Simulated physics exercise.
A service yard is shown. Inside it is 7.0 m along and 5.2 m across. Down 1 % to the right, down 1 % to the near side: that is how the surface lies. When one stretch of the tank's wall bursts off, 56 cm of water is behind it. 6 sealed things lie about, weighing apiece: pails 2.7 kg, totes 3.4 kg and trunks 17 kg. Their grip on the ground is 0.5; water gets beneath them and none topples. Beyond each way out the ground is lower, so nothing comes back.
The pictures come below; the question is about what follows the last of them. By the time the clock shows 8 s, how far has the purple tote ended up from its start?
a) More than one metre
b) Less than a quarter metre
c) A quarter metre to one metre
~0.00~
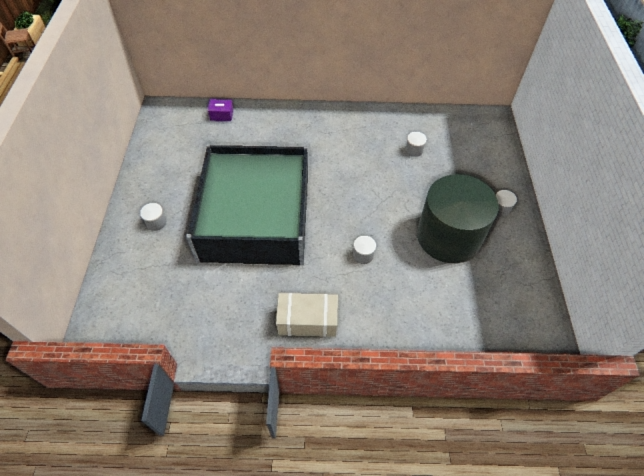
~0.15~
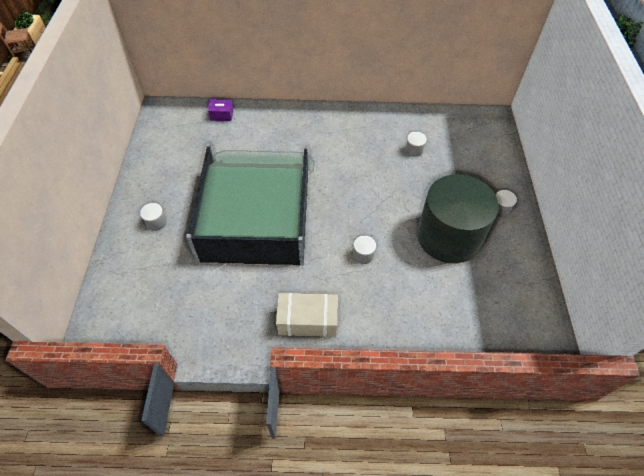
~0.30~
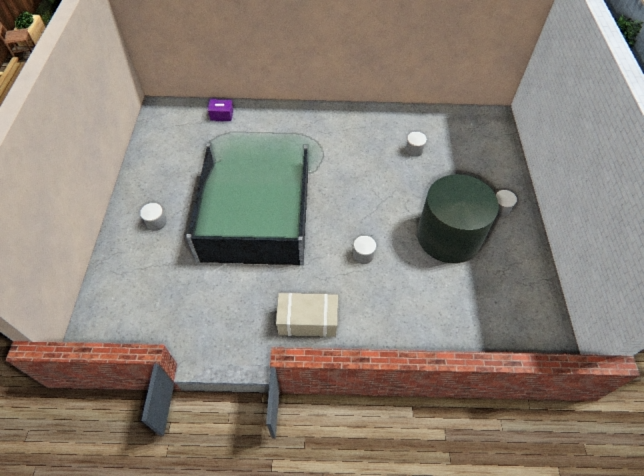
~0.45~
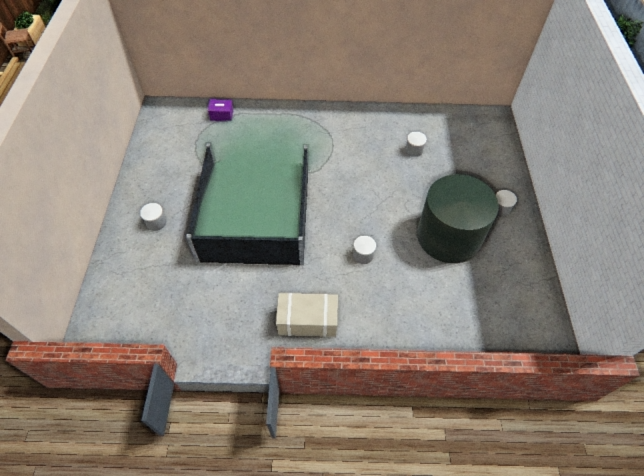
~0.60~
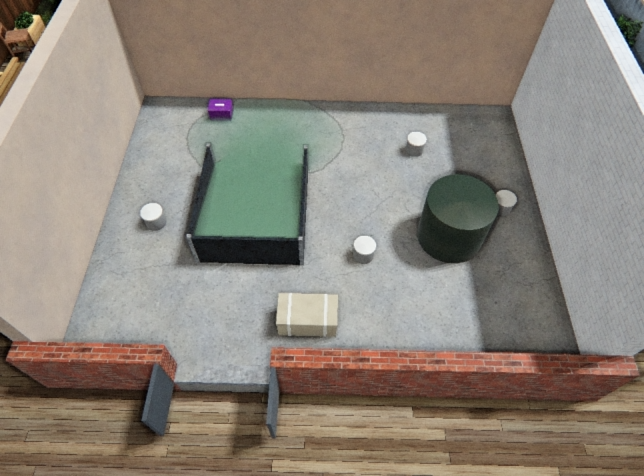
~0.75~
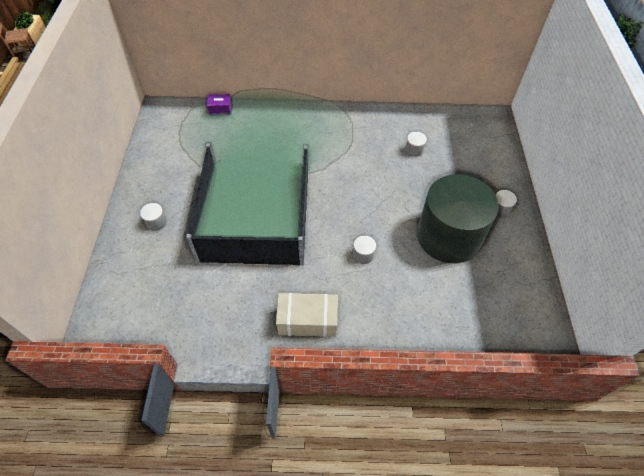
Option a: More than one metre.
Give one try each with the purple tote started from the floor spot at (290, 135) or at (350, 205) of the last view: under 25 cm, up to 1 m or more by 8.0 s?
In that order: It goes a long way; it hardly budges.
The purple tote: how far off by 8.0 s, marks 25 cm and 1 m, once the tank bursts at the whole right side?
Note: Purple tote unmoved.
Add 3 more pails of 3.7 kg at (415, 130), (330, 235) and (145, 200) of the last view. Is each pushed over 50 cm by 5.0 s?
Going one by one: Too far, not far enough, too far.
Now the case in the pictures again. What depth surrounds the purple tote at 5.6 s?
I'd put it at about 9 cm.
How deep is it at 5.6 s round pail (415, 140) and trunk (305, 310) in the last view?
Close to 5 and 0 centimetres.
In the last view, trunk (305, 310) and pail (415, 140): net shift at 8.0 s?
First 0 cm, then 350 cm.
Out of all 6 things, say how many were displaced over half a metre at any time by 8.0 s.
The total is 4.
After 1.6 s the purple tote is near (174, 85), 0.9 m from its start, afloat; 0 of 6 are out; 1 afloat.
After 3.6 s the purple tote is near (142, 176), 2.0 m from its start, afloat; 0 of 6 are out; 1 afloat.
After 5.6 s the purple tote is near (170, 334), 4.4 m from its start, afloat; 1 of 6 are out; 2 afloat.
After 8.0 s the purple tote is near (273, 344), 4.7 m from its start, afloat; 1 of 6 are out; 3 afloat.
